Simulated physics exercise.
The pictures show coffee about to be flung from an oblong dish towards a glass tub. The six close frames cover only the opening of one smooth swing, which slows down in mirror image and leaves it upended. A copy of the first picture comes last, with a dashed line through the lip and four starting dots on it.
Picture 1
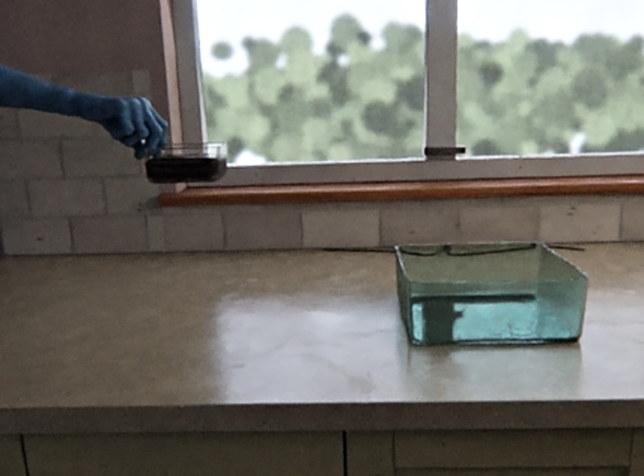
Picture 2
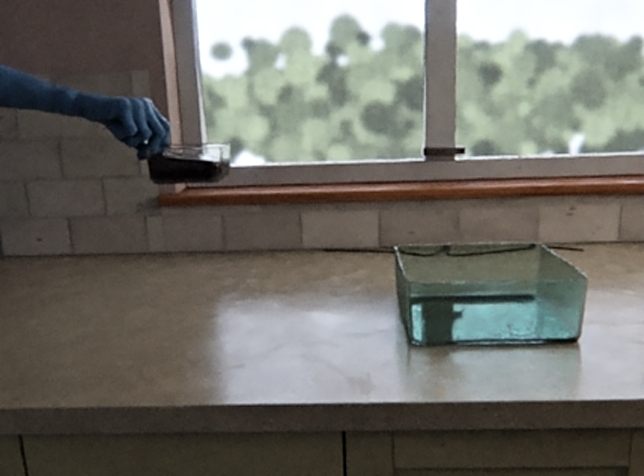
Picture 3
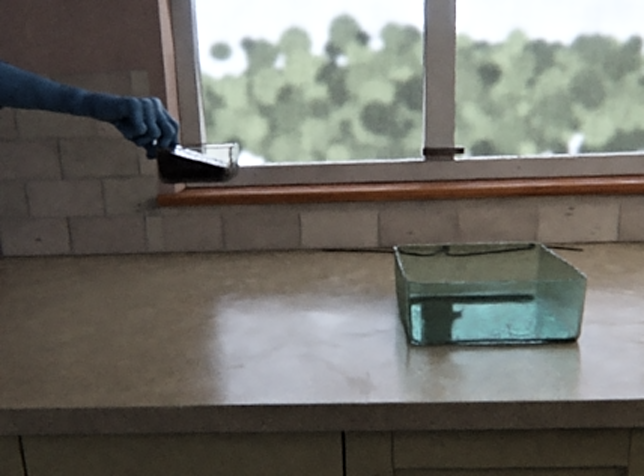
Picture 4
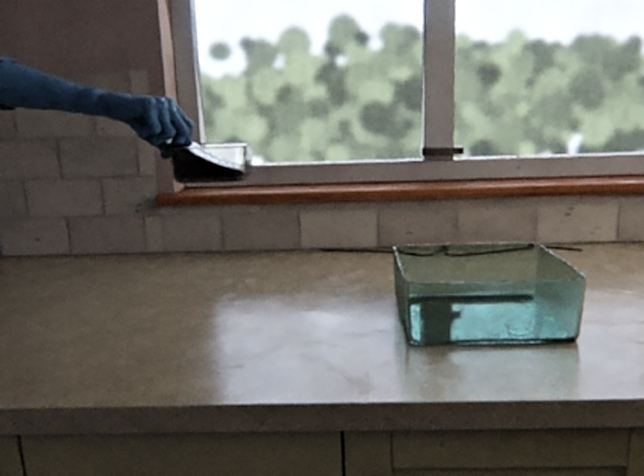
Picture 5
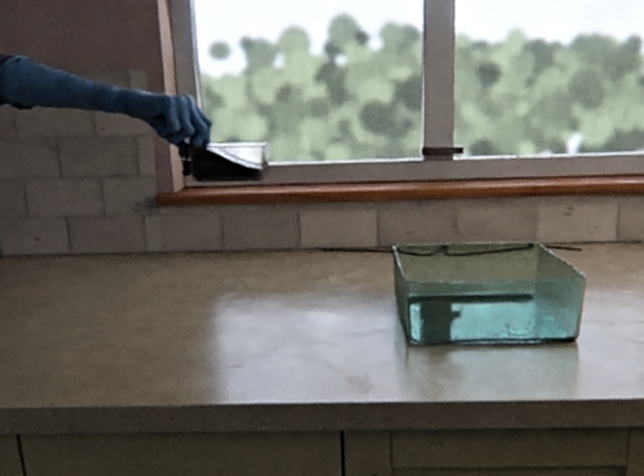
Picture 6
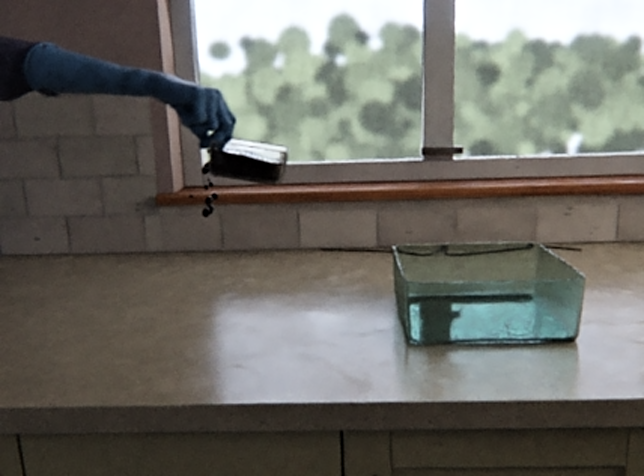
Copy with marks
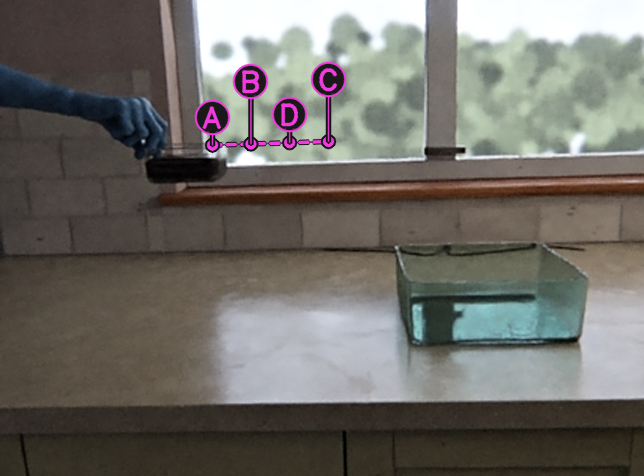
On a kitchen counter beneath a window, a glass tub partly filled with blue-green liquid sits still at right. A blue-gloved hand at left holds an oblong clear dish of dark liquid and moves it a short way right; the dish tilts slightly, and dark drops fall from its left end.
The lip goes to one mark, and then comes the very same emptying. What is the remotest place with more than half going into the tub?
B is the one.
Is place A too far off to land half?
Yes, it does.
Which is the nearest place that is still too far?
That would be A.
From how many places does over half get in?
Three.
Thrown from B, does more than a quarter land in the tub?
Yes.
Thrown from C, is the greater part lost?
No.
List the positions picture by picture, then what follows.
The first frame shows upright, lip at (221, 144); tub from (408, 342) to (581, 340); nothing has left yet.
The second frame shows upright, lip at (224, 145); nothing has left yet.
The third frame shows upright, lip at (233, 144); coffee is over the rim, down to (163, 147).
The fourth frame shows upright, lip at (247, 144); coffee is over the rim, down to (173, 152).
The fifth frame shows upright, lip at (265, 143); coffee is over the rim, down to (189, 173).
The sixth frame shows tipped about 10°, lip at (286, 149); coffee is over the rim, down to (208, 214).
On the marked copy, A at (212, 145); B at (250, 143); C at (328, 141); D at (289, 142).
Choosing A, about 25 % lands in the tub, 71 % falls short and 4 % goes beside or beyond.
Choosing B, about 73 % lands in the tub, 20 % falls short and 7 % goes beside or beyond.
Choosing C, about 79 % lands in the tub, 6 % falls short and 15 % goes beside or beyond.
Choosing D, about 75 % lands in the tub, 15 % falls short and 10 % goes beside or beyond.
